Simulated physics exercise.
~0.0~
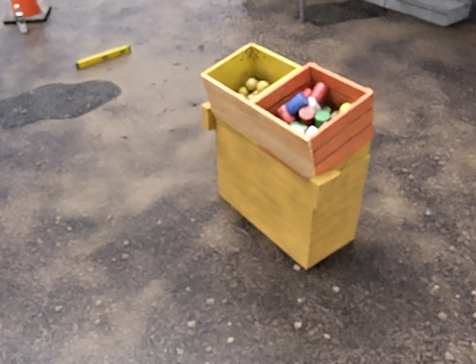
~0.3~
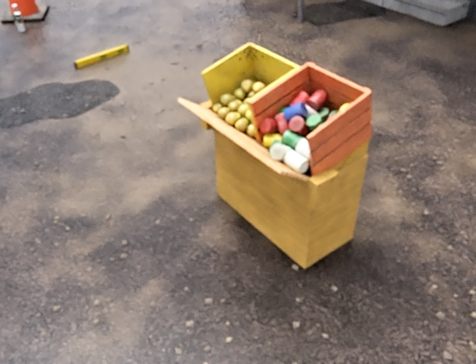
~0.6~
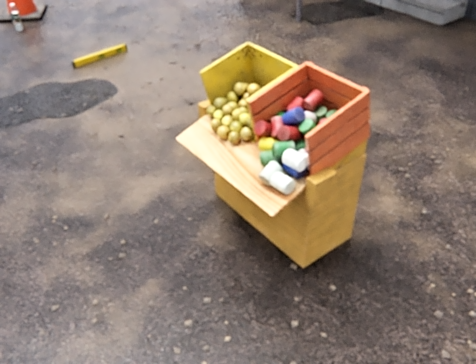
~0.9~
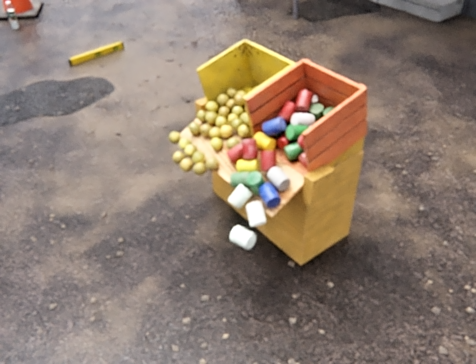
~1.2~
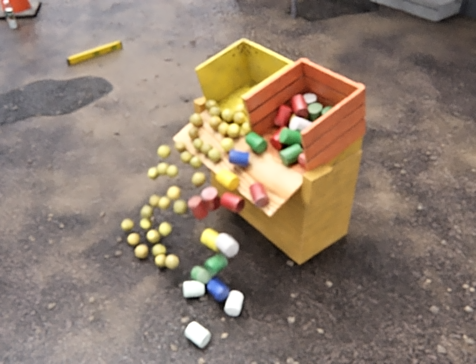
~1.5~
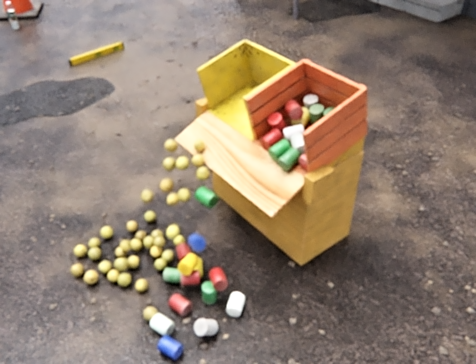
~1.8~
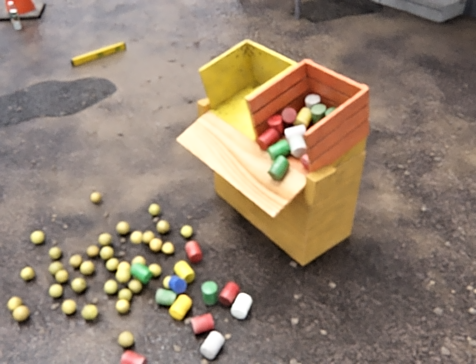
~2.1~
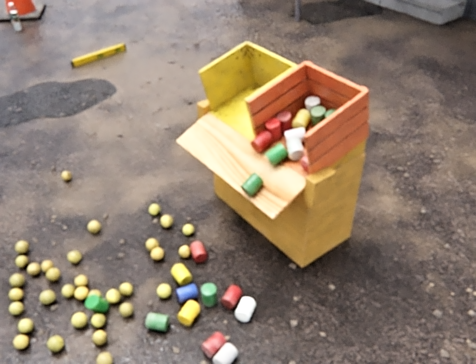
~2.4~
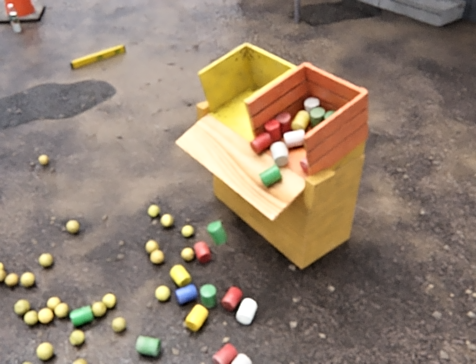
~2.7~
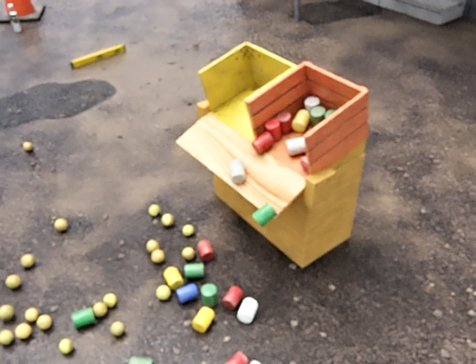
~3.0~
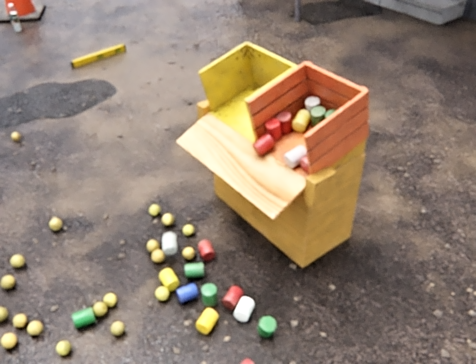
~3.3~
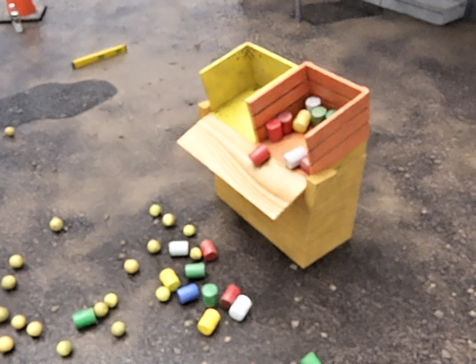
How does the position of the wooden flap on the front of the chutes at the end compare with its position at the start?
At the start the flap leans upright across the front of the chutes, and by the end it lies folded over on its side, sloping outward and down to the left.
